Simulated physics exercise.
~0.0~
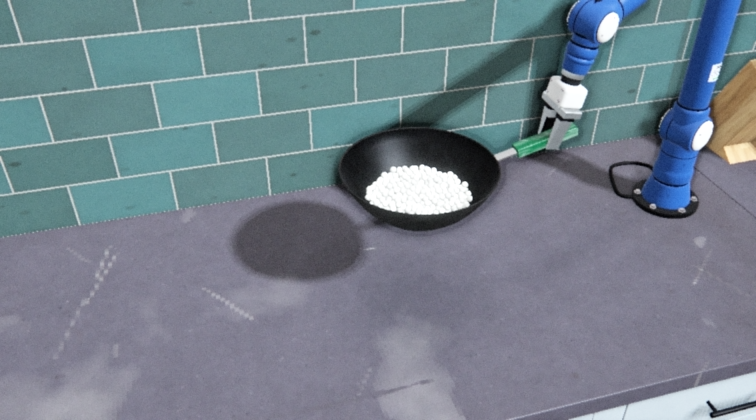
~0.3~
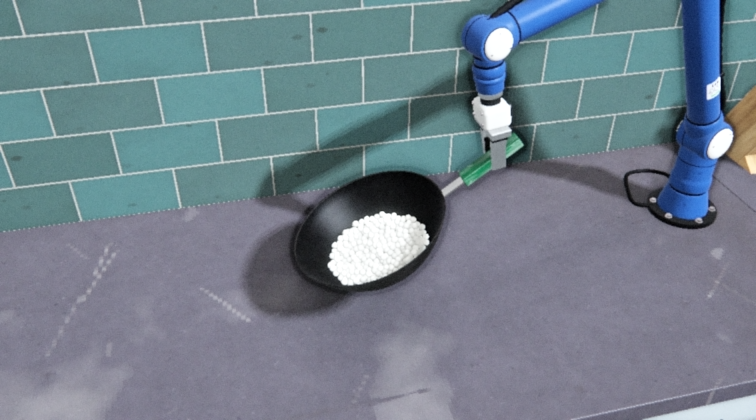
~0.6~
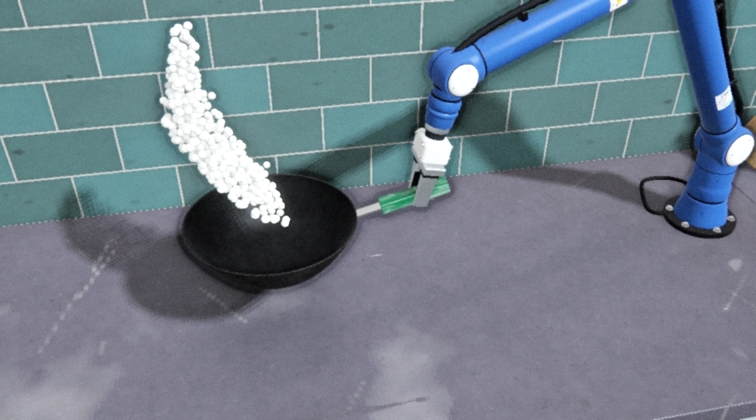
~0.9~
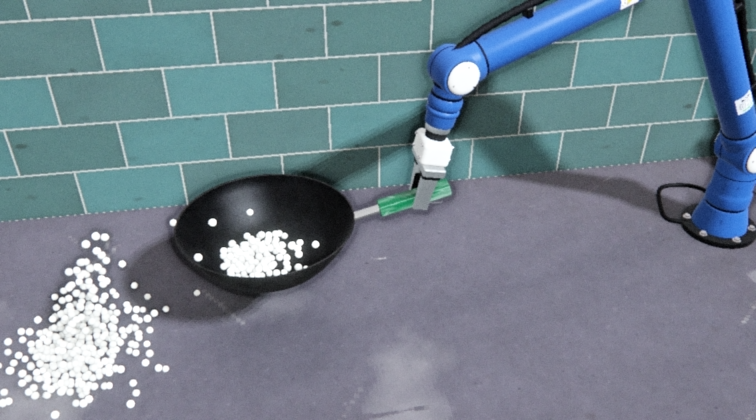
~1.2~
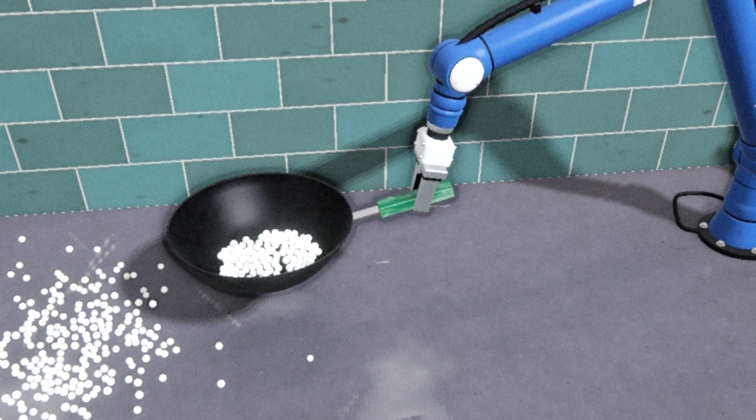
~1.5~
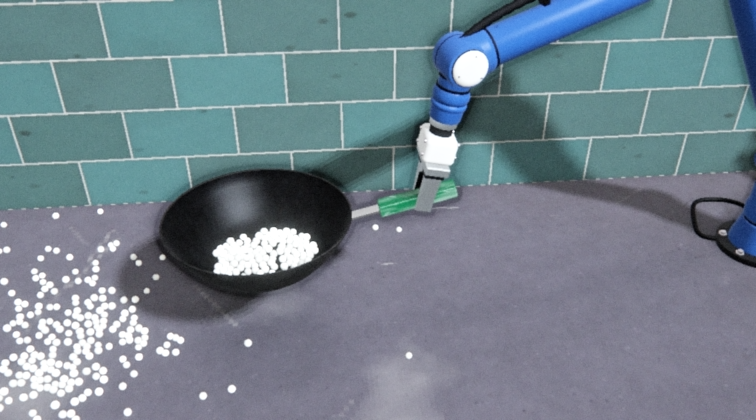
The clip shows a blue robot arm moving a black wok of white beads left along a grey counter, tilting it and tossing the beads up; some land back in the wok, but most spill and scatter across the counter at the left.
